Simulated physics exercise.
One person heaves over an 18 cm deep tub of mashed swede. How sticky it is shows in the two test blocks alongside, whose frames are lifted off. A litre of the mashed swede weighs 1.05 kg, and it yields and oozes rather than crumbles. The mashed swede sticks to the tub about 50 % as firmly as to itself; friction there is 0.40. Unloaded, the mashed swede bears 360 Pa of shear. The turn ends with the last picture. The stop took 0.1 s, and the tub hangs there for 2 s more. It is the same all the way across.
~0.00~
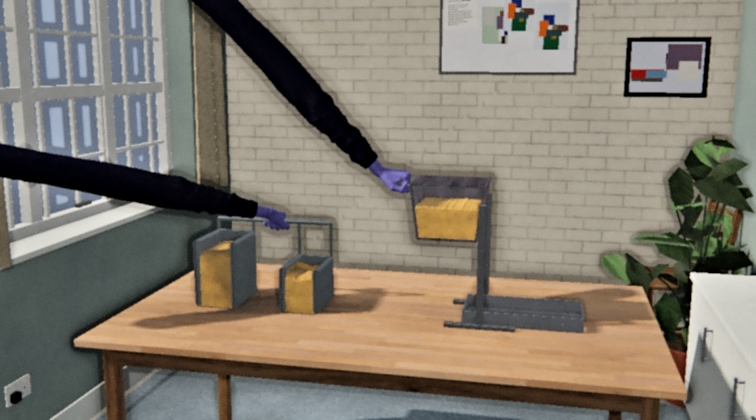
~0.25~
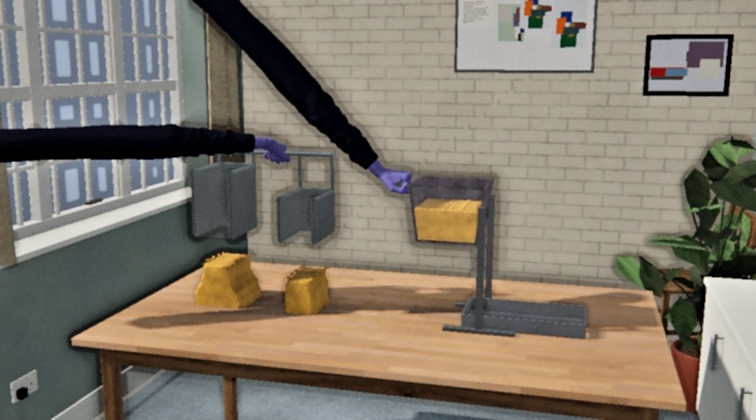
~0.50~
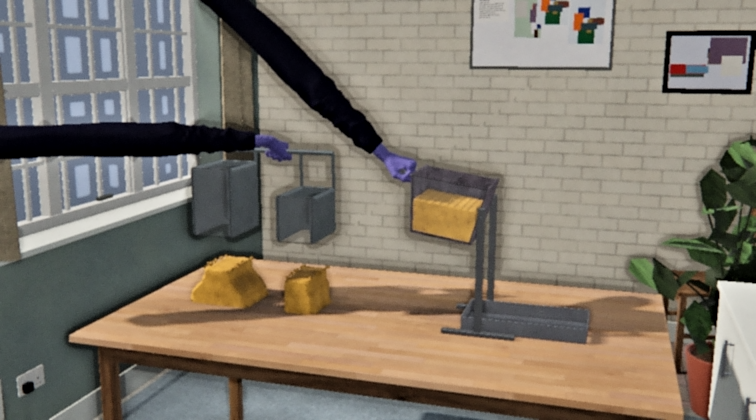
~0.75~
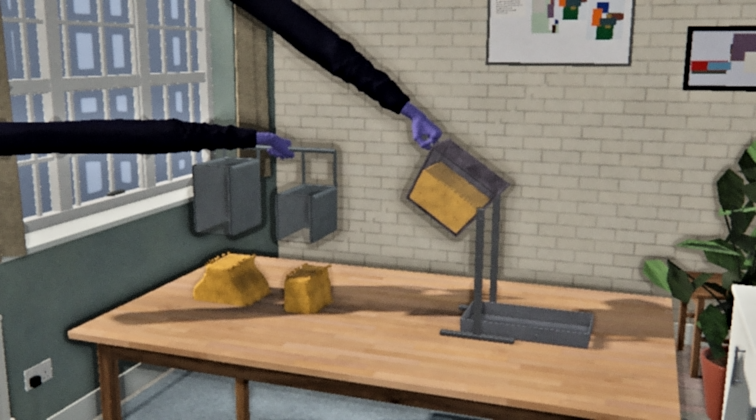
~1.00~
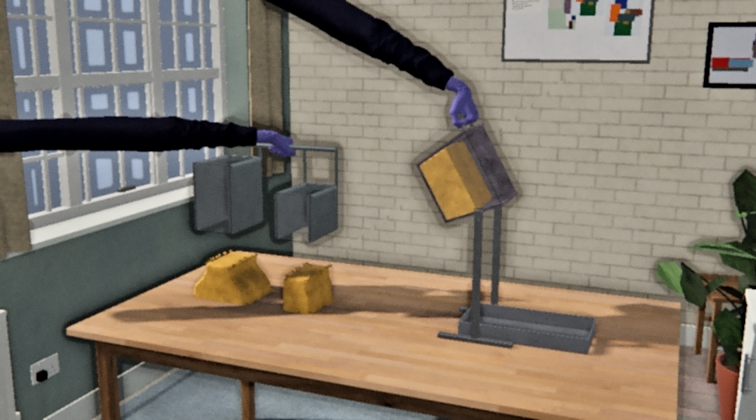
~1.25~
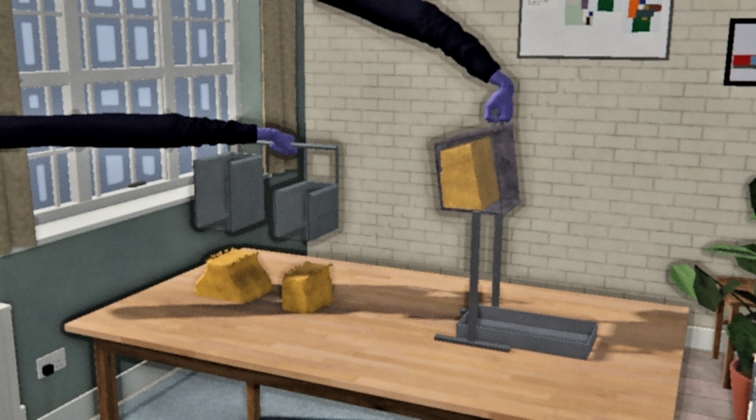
A purple-gloved hand on a long black sleeve turns a see-through grey tub of yellow mash on its stand until it is steeply tilted, the mash still inside. Seen from slightly above, a wooden table stands before a pale brick wall, with a window left and a plant right. Another gloved hand lifts grey casings off two yellow blocks, the left one slumping, as the camera drifts sideways.
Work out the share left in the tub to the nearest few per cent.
Expect roughly 100 %.
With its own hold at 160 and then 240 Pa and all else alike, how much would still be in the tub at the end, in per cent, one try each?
In turn about 55 %, 70 %.
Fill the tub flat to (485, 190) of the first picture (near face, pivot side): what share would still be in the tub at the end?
Then about 50 %.
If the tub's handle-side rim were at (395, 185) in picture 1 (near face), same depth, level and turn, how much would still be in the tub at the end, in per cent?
Then about 60 %.
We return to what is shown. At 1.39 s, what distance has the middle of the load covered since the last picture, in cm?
Roughly 3 cm.
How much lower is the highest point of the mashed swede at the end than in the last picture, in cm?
Roughly 6 cm.
By 1.39 s, the tub is at 82 degrees and holds 100 %.
By 1.56 s, the tub is at 82 degrees and holds 100 %.
By 1.73 s, the tub is at 82 degrees and holds 100 %.
By 1.90 s, the tub is at 82 degrees and holds 100 %.
By 3.25 s, at the end, the tub is at 82 degrees and holds 100 %.
